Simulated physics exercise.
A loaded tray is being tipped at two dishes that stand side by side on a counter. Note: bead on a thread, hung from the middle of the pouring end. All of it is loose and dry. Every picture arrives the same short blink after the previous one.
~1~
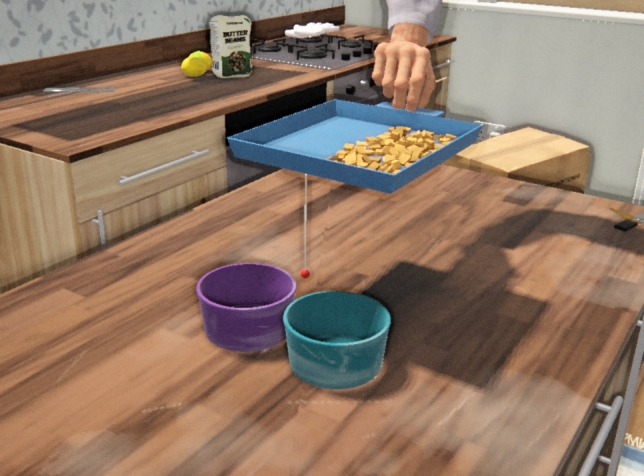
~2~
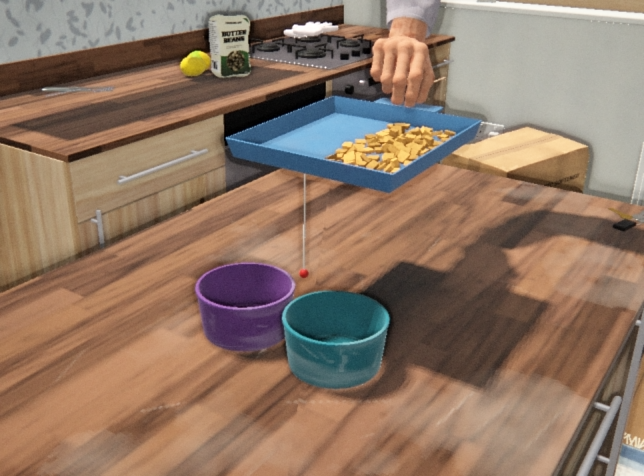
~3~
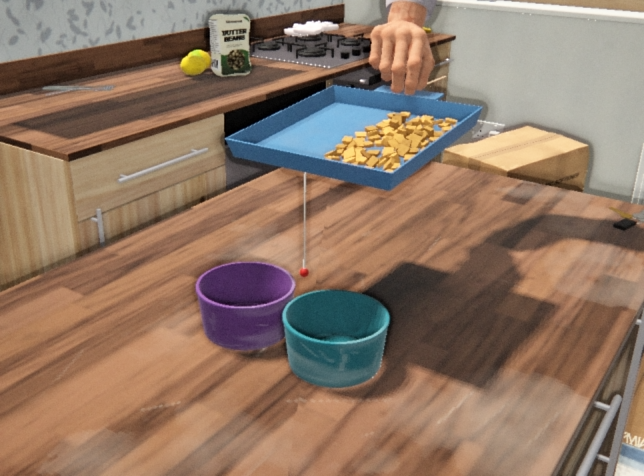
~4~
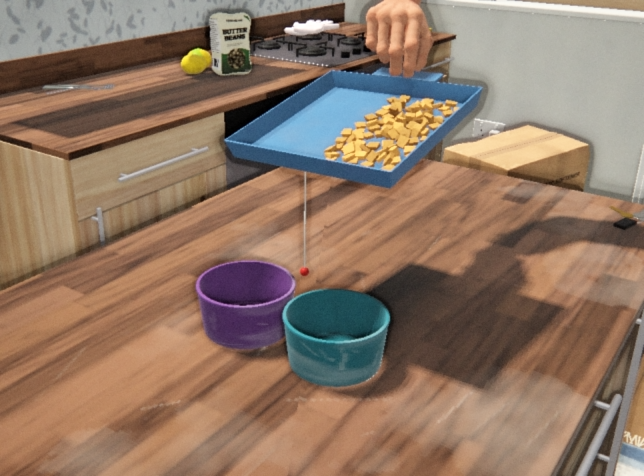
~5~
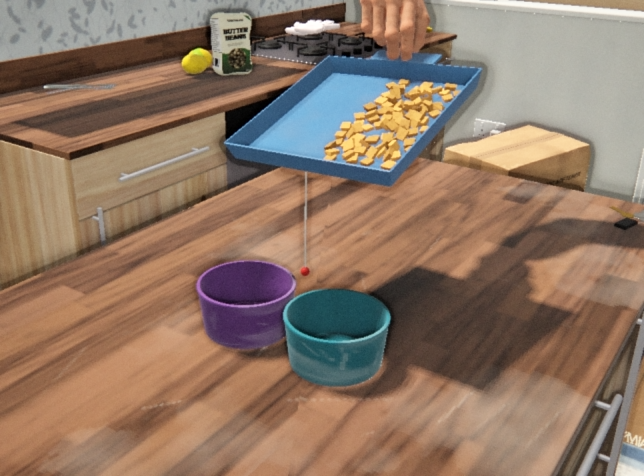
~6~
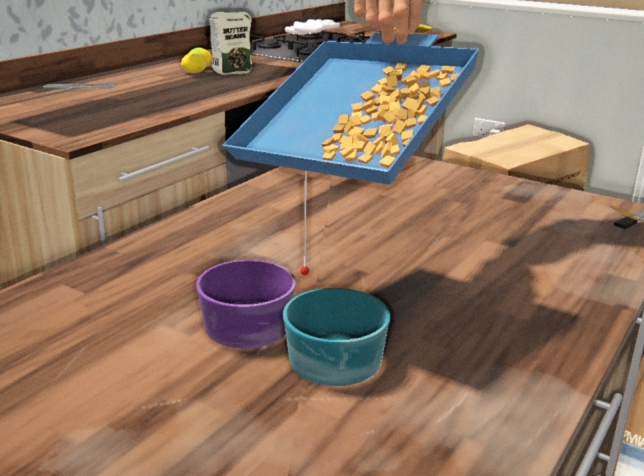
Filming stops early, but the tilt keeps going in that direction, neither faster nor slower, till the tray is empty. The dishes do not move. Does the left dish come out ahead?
Dish on the left.
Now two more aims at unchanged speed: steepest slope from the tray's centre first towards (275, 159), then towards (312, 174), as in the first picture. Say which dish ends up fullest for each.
The first tilt favours the dish to the left, the second the dish to the right.
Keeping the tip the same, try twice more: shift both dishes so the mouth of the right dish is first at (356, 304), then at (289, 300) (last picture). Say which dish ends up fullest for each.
In turn: The dish on the left; the right-hand dish.
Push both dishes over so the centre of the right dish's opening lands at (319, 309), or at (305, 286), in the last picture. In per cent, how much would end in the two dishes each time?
First case 80 in a hundred, second case 40 in a hundred.
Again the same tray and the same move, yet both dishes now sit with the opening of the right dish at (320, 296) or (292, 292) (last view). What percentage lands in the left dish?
Around 30 and then 20 per cent.
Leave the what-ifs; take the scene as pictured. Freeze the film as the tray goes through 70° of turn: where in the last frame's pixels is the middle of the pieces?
Roughly at (315, 154).
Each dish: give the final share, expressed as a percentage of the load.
The left dish gets close to 50 per cent and the right dish close to 20 per cent.
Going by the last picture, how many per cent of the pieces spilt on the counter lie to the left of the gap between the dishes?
Left portion: Around 100 %.
Shortly afterwards, tray tipped steeply; all but a few on the tray; only a few in the air.
Next, tray tipped past a quarter turn; near half on the tray; only a few in the right dish; a little in the left dish; a little outside both; near a quarter in the air.
Some moments later, tray tipped past a quarter turn; near a quarter in the right dish; near half in the left dish; near a quarter outside both.
In the end, tray tipped past a quarter turn; near a quarter in the right dish; near half in the left dish; near a quarter outside both.
